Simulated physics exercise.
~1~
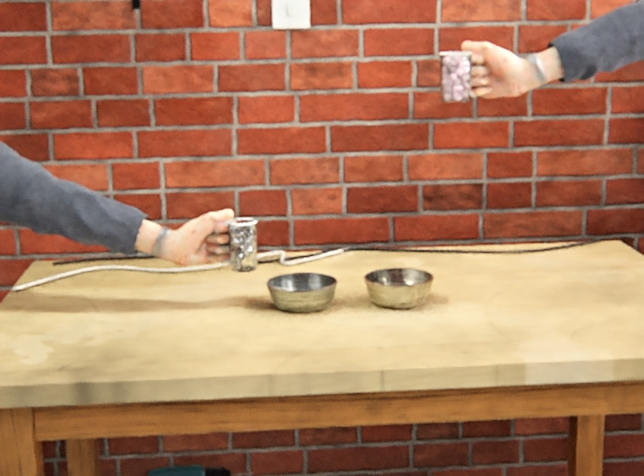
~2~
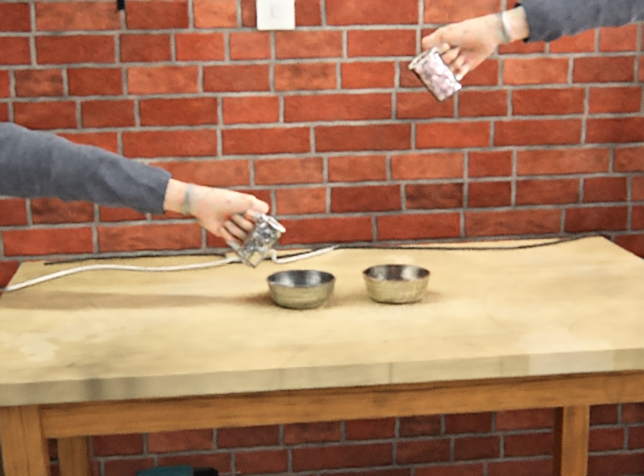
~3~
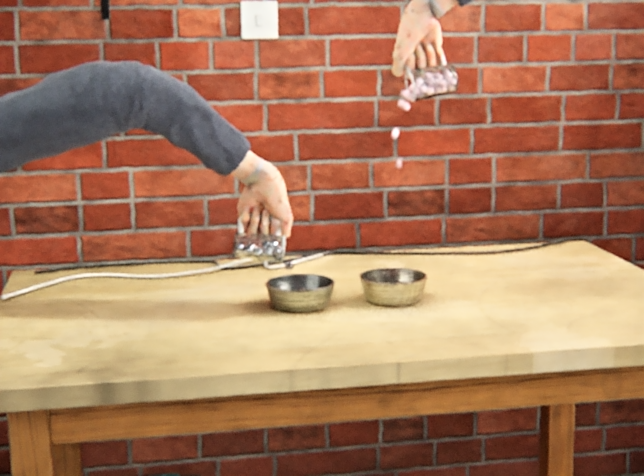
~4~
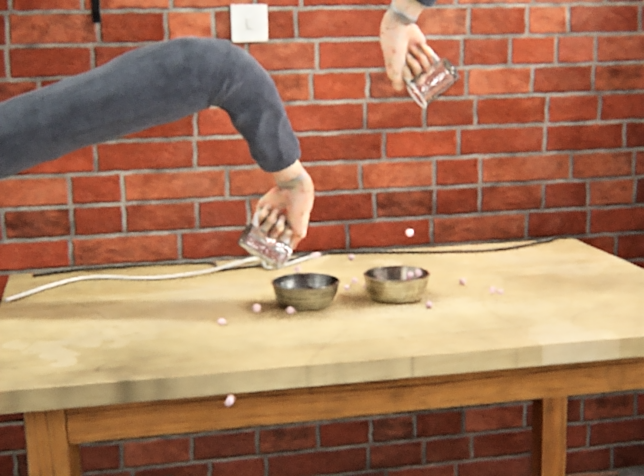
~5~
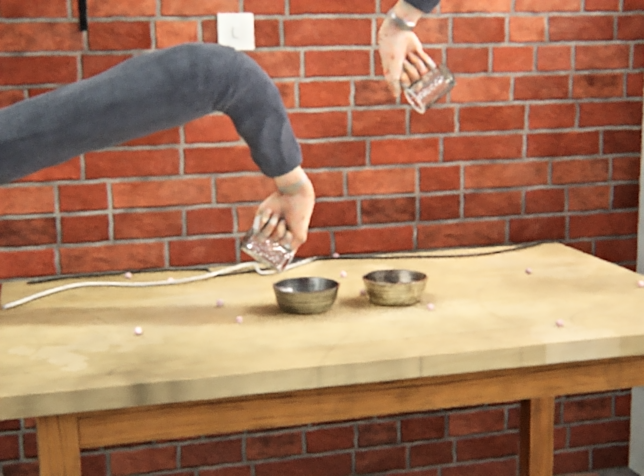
Two hands tip cups over two bowls, and small pale pieces scatter across the table.
